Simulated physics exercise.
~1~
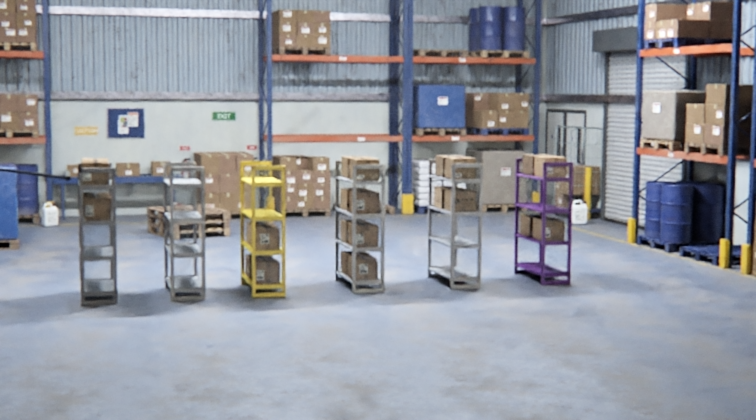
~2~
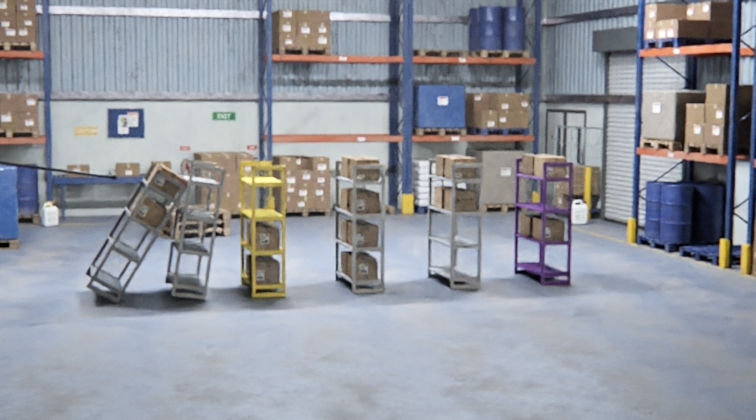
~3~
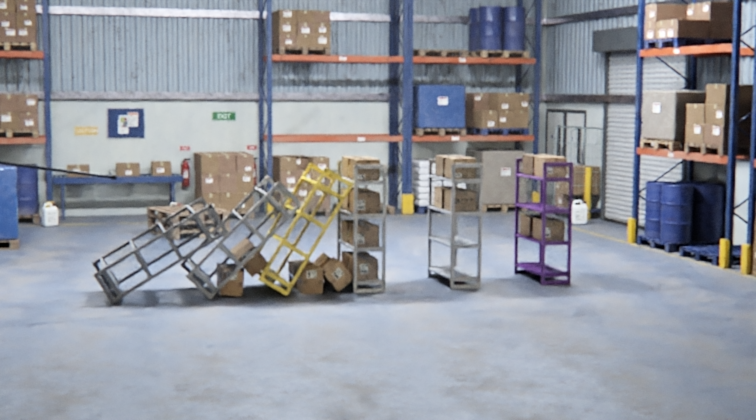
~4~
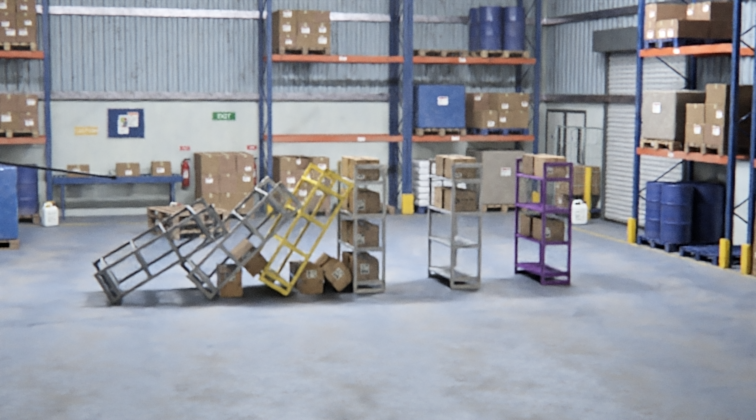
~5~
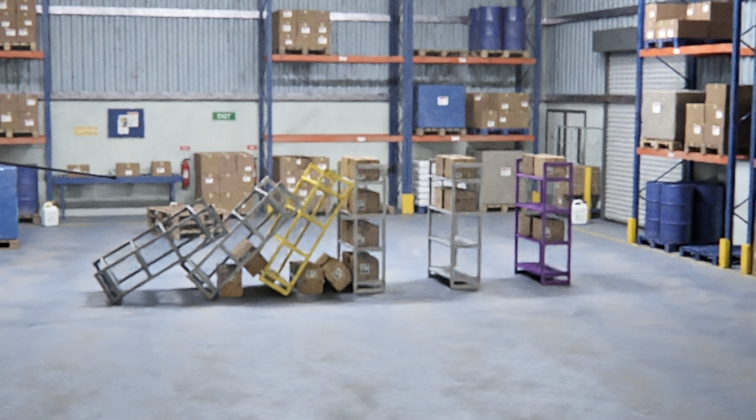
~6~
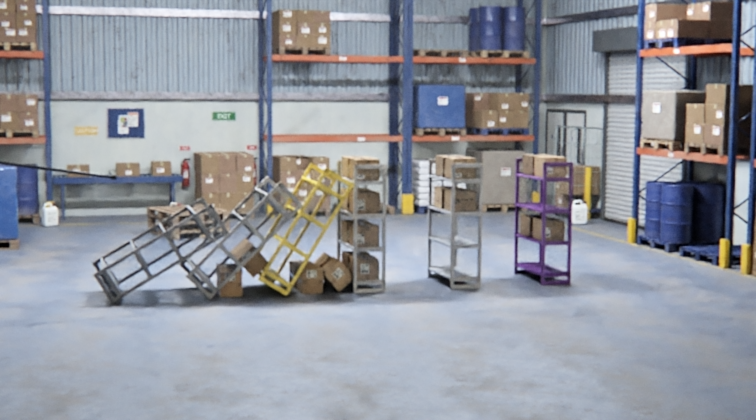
A row of shelving units in a warehouse began toppling to the right as a pole pushed the leftmost one, and boxes spilled out until the yellow unit leaned against the grey one beside it, leaving three standing, including the purple one.
